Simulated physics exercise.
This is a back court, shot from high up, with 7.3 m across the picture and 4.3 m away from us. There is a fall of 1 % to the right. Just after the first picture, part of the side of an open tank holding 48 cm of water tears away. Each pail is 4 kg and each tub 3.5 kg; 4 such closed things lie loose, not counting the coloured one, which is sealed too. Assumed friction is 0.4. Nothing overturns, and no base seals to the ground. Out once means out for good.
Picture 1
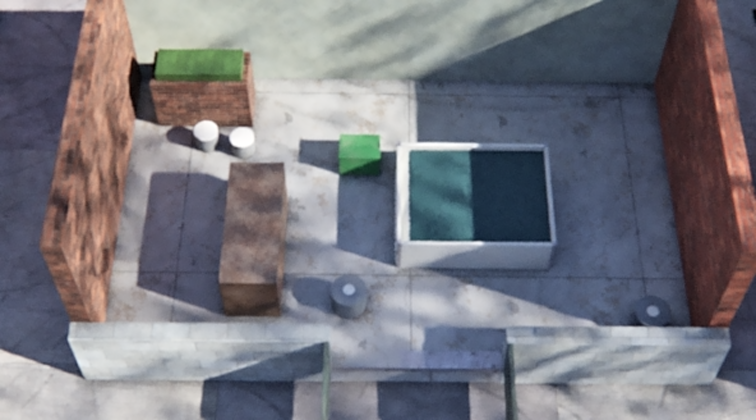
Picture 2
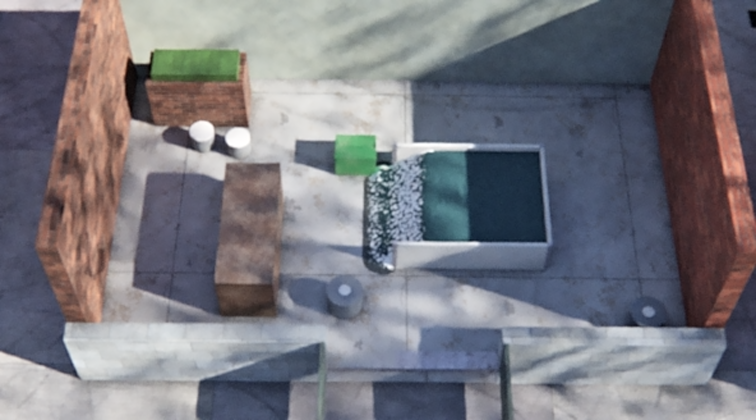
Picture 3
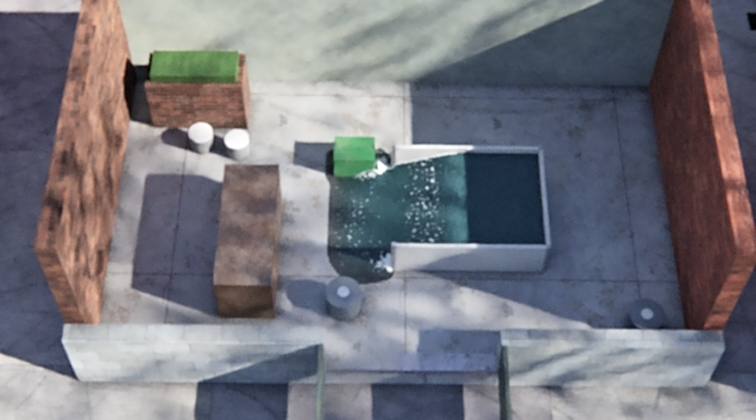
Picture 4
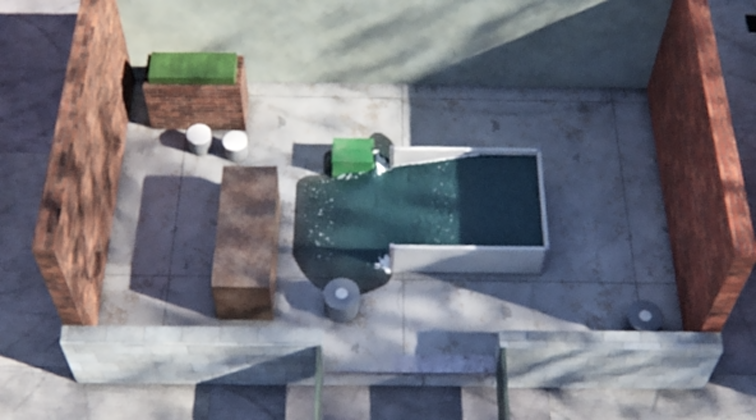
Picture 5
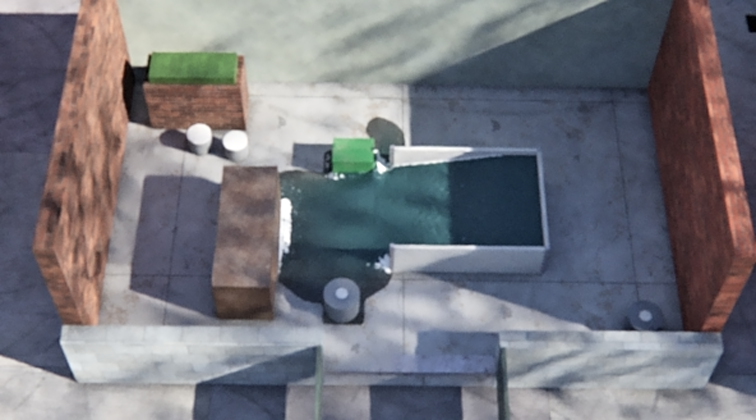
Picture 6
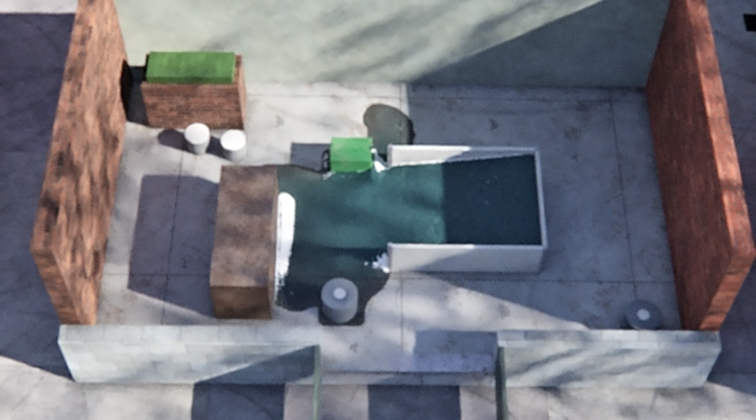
Water bursts from the left side of a white-walled open tank in a walled court, tumbling out in a speckled white sheet. It spreads left across the paving as a dark pool, passing the green chest, which stays put, then reaches the long brown block and foams along its side.
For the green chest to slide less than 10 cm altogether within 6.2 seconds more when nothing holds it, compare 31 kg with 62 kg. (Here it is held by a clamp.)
I expect that only the larger load is enough.
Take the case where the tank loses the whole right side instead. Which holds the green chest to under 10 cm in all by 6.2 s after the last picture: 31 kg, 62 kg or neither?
So the lighter choice.
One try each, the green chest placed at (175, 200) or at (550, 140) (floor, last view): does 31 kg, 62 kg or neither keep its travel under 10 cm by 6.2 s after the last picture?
In that order: Either load holds; either load holds.
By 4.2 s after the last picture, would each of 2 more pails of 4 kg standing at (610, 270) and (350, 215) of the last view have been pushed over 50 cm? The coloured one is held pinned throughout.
In that order: Not as far, then farther.
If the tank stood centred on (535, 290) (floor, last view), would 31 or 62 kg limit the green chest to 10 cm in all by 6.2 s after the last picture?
Then it turns out the lighter mass already works.
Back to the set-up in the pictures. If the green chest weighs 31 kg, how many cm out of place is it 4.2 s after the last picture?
I'd put it at about 40 cm.
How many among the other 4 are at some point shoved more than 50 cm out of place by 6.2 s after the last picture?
3.
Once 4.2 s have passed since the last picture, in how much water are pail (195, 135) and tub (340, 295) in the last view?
Depth approx. 11 cm / 2 cm.
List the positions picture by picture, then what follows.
The first frame shows the green chest at (360, 146), on the bottom; water covers 2.8 m2; 0 of 5 have shifted.
The second frame shows the green chest at (355, 146), on the bottom; water covers 3.5 m2; 0 of 5 have shifted.
The third frame shows the green chest at (354, 148), on the bottom; 4.2 m2 under water; 0 of 5 have shifted.
The fourth frame shows the green chest at (353, 150) rests on the ground; water covers 5.2 m2; 0 of 5 have shifted.
The fifth frame shows the green chest at (353, 150), on the bottom; 6.0 m2 under water; 0 of 5 have shifted.
The sixth frame shows the green chest at (351, 149) rests on the ground; 6.6 m2 under water; 0 of 5 have shifted.
Then, 0.6 s after the last picture the green chest would be 24 cm from its start with 31 kg and 0 cm from its start with 62 kg; 9 cm of water round it then.
Then, 2.3 s after the last picture the green chest would be 37 cm from its start with 31 kg and 0 cm from its start with 62 kg; 6 cm of water round it then.
Then, 4.2 s after the last picture the green chest would be 37 cm from its start with 31 kg and 0 cm from its start with 62 kg; 4 cm of water round it then.
Then, 6.2 s after the last picture the green chest would be 37 cm from its start with 31 kg and 0 cm from its start with 62 kg; 4 cm of water round it then.
